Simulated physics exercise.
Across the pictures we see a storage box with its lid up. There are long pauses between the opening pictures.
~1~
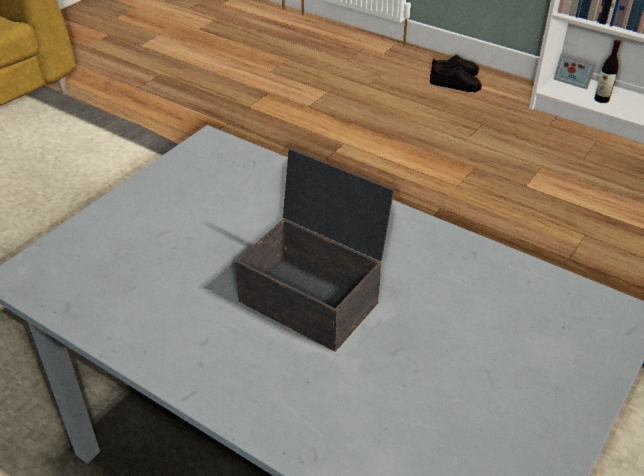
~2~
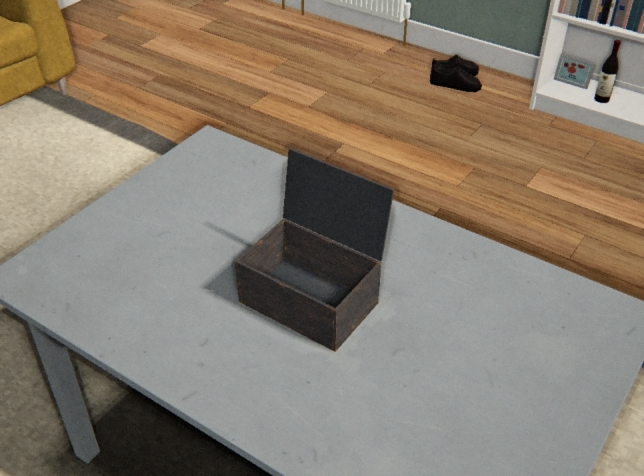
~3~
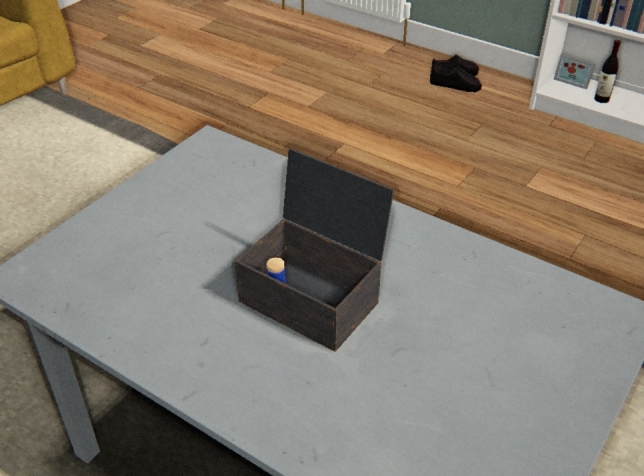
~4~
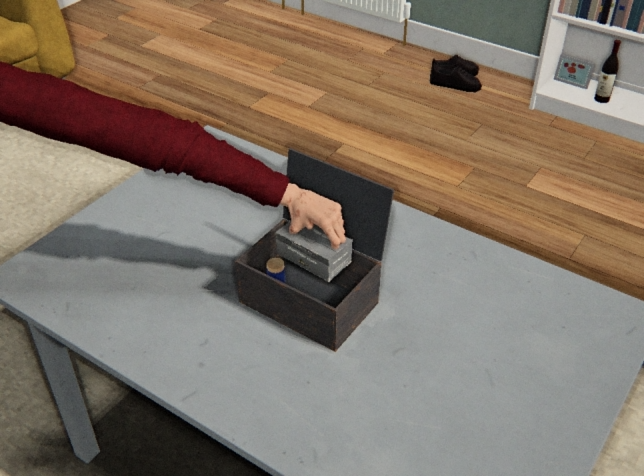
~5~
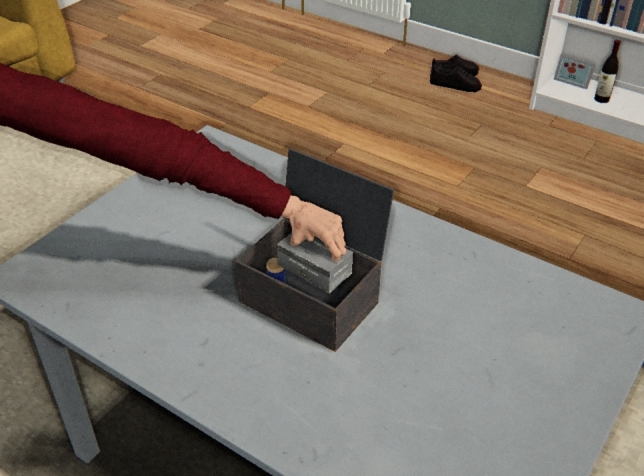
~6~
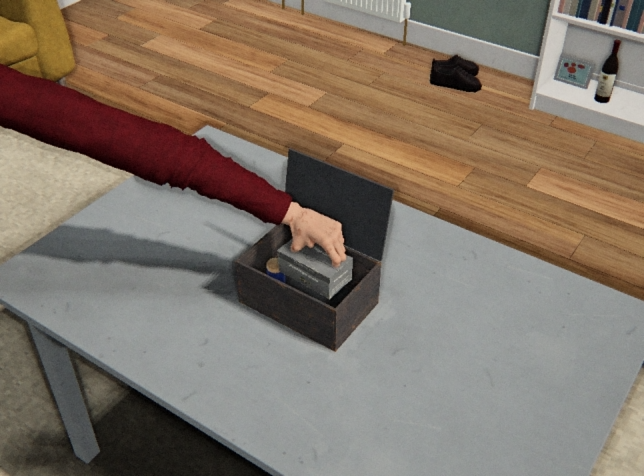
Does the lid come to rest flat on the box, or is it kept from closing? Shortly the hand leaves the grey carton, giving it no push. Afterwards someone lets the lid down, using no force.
The lid comes to rest flat.
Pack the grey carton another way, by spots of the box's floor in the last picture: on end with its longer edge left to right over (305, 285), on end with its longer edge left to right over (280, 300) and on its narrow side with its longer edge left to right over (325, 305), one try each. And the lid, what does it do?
The lid stays up the first time, goes down the second time and goes down the third time.
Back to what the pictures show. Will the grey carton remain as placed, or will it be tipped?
Simply put, it remains unturned.
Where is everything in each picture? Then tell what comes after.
In the first picture, the last thing is not in view yet.
In the second picture, the last thing is not in view yet.
In the third picture, the last thing is not in view yet.
In the fourth picture, still above its spot; grey carton (314, 247).
In the fifth picture, still above its spot; grey carton (315, 259).
In the sixth picture, in place under the hand; grey carton (315, 265).
Then, 0.30 s later than the last frame, grey carton moved about its own width near (315, 294).
Then, 1.40 s later than the last frame, lid 74° above the rim; grey carton moved about its own width near (315, 296).
Then, 1.70 s later than the last frame, lid 45° above the rim; grey carton moved about its own width near (315, 296).
Then, 1.90 s later than the last frame, lid 16° above the rim; grey carton moved about its own width near (315, 296).
When it is over, lid shut; moved from the start, grey carton; blue shaker as before. End places, in pixels of the last picture, grey carton near (315, 296).
